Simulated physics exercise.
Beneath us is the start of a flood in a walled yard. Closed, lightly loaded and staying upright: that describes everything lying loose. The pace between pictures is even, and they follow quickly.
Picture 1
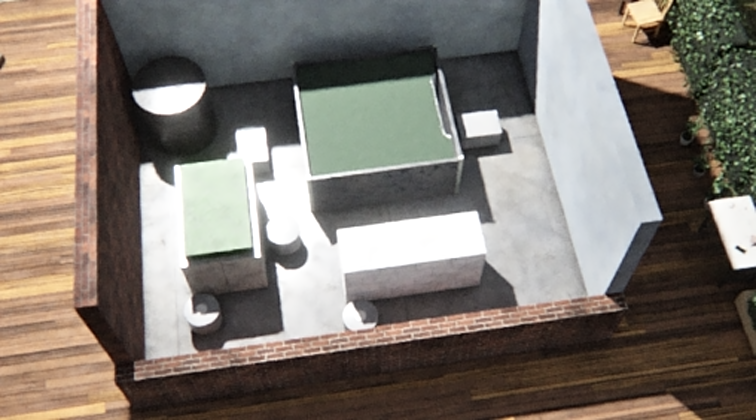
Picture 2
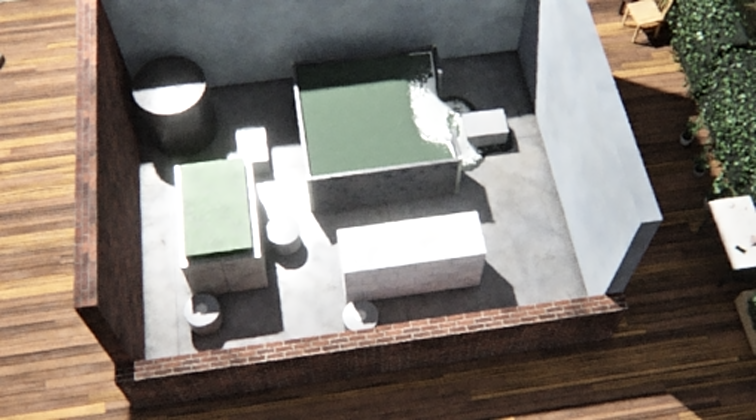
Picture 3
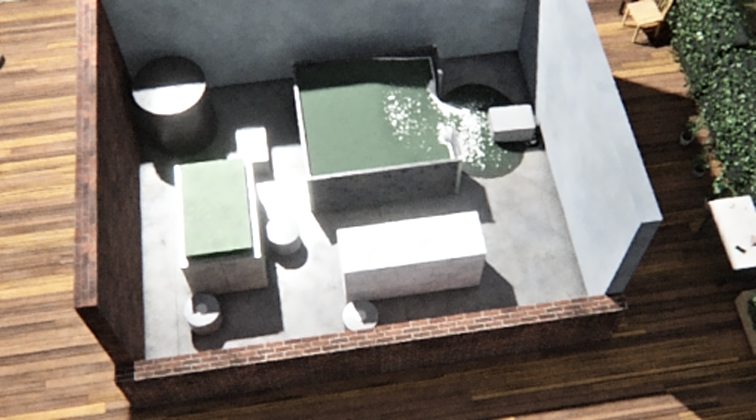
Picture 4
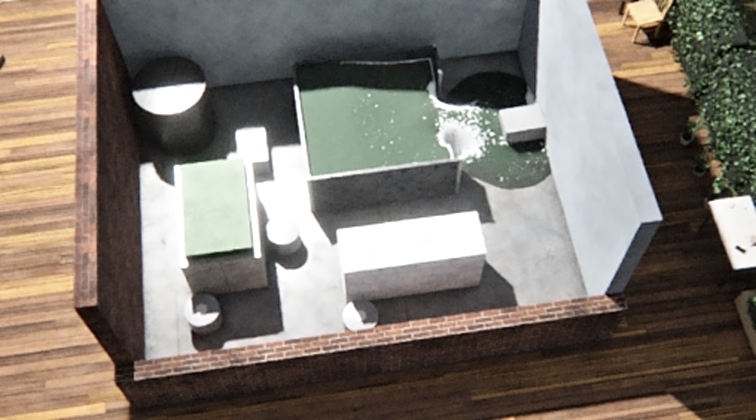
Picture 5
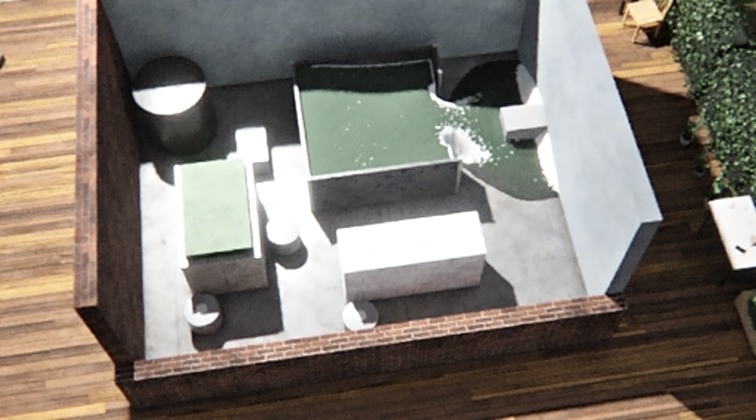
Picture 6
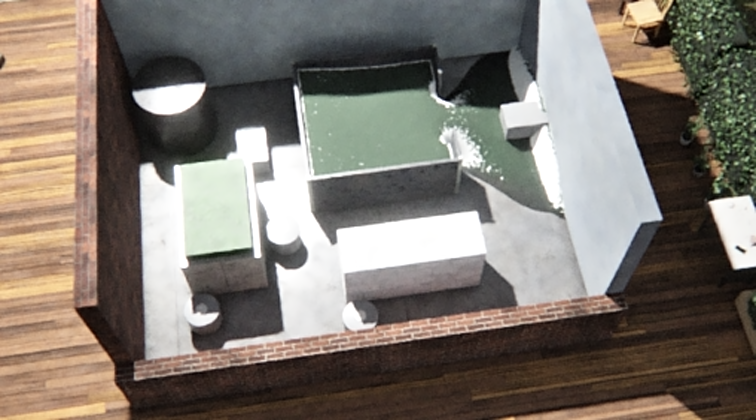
The clip opens on a walled yard seen from above, with a green-filled tank, a smaller one and pale blocks standing still. Water bursts through the large tank's right side, pushing a small white crate rightward. Green water then spreads around the crate to the right wall while everything else stays put.
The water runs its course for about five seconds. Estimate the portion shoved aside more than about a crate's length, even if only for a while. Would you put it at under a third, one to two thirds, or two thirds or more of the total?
I would put it at one to two thirds of the total.
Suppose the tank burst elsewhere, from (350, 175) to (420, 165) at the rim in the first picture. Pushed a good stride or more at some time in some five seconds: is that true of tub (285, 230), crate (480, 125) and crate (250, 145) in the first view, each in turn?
As listed: That far or more, no, that far or more.
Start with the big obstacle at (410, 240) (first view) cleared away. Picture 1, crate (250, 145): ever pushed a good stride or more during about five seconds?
Judged on its own, not the full distance.
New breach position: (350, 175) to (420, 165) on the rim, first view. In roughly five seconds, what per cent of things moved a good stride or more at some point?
About 60 %.
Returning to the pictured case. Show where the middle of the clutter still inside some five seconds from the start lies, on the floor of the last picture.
Estimate: Close to (249, 260) px.
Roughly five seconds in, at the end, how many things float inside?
By my reckoning the number comes out at 3.
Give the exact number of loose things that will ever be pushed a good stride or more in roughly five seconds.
3 in all.
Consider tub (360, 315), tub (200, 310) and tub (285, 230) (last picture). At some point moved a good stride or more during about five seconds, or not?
One, displaced that much; two, displaced that much; three, under that distance.
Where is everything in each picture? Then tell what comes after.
In the first frame, a crate at (479, 124), on the bottom; a tub at (201, 309), on the bottom; 0 of 5 have shifted.
In the second frame, a crate at (485, 123) rests on the ground, close to its start; a tub at (201, 309), on the bottom; 1 of 5 have shifted.
In the third frame, a crate at (512, 118) rests on the ground, a stride from its start; a tub at (201, 309) rests on the ground; 1 of 5 have shifted.
In the fourth frame, a crate at (523, 118) rests on the ground, a stride from its start; a tub at (201, 309) rests on the ground; 1 of 5 have shifted.
In the fifth frame, a crate at (524, 117), afloat, a stride from its start; a tub at (201, 309), on the bottom; 1 of 5 have shifted.
In the sixth frame, a crate at (525, 114) floats, a stride from its start; a tub at (201, 309), on the bottom; 1 of 5 have shifted.
A moment on, 1 of 5 are well off their spots; 1 afloat.
Next, 1 of 5 are well off their spots; 1 afloat.
Later, 2 of 5 are well off their spots; 2 afloat.
In the end, 3 of 5 are well off their spots, and 3 have been at some point; 3 afloat.
